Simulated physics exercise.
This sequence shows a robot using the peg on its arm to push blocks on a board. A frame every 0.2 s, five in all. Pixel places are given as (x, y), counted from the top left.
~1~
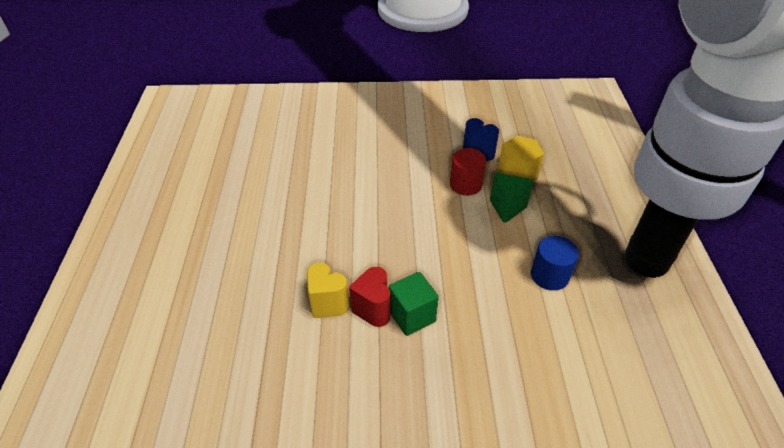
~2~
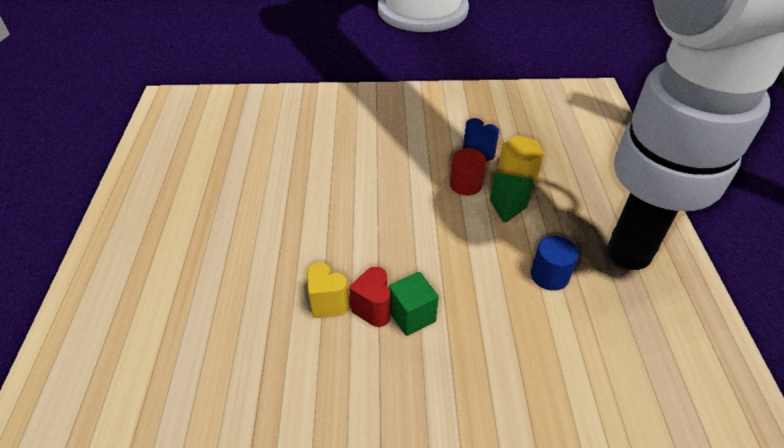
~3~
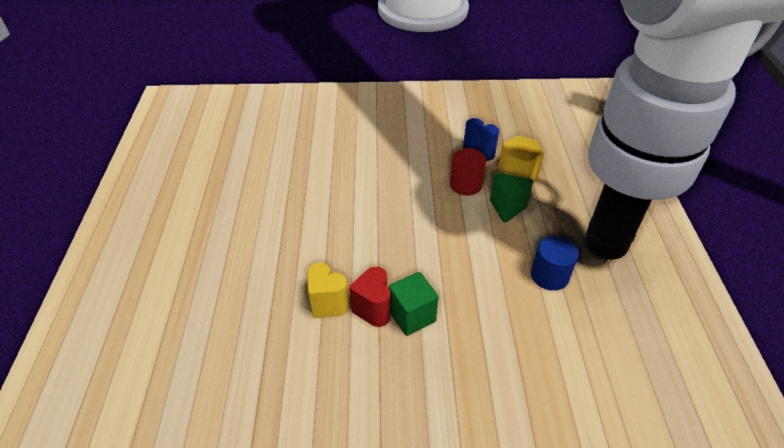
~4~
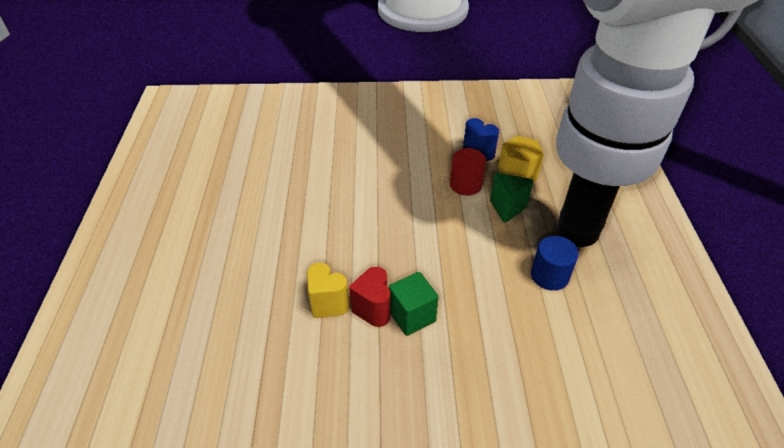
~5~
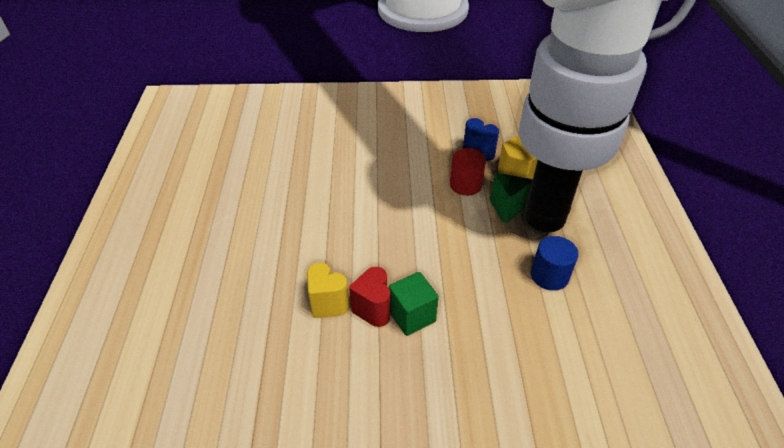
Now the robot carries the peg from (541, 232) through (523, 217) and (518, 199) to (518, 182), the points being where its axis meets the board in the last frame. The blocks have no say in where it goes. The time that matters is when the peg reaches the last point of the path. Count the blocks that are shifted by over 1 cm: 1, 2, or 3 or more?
My count: 3 or more.
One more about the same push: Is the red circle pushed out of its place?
Yes, that is what happens.
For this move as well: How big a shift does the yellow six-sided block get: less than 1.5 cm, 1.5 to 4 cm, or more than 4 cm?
Answer: 1.5 to 4 cm.
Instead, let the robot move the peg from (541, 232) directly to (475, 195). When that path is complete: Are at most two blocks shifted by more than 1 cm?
Answer: Yes.
On the path given first. Halfway along, peg at (522, 193); red circle at (462, 154); green three-sided block at (497, 167), turned 20° anticlockwise.
At the end, peg at (521, 168); red circle at (456, 152); green three-sided block at (491, 156), turned 55° anticlockwise; yellow six-sided block at (520, 132); blue circle unmoved.
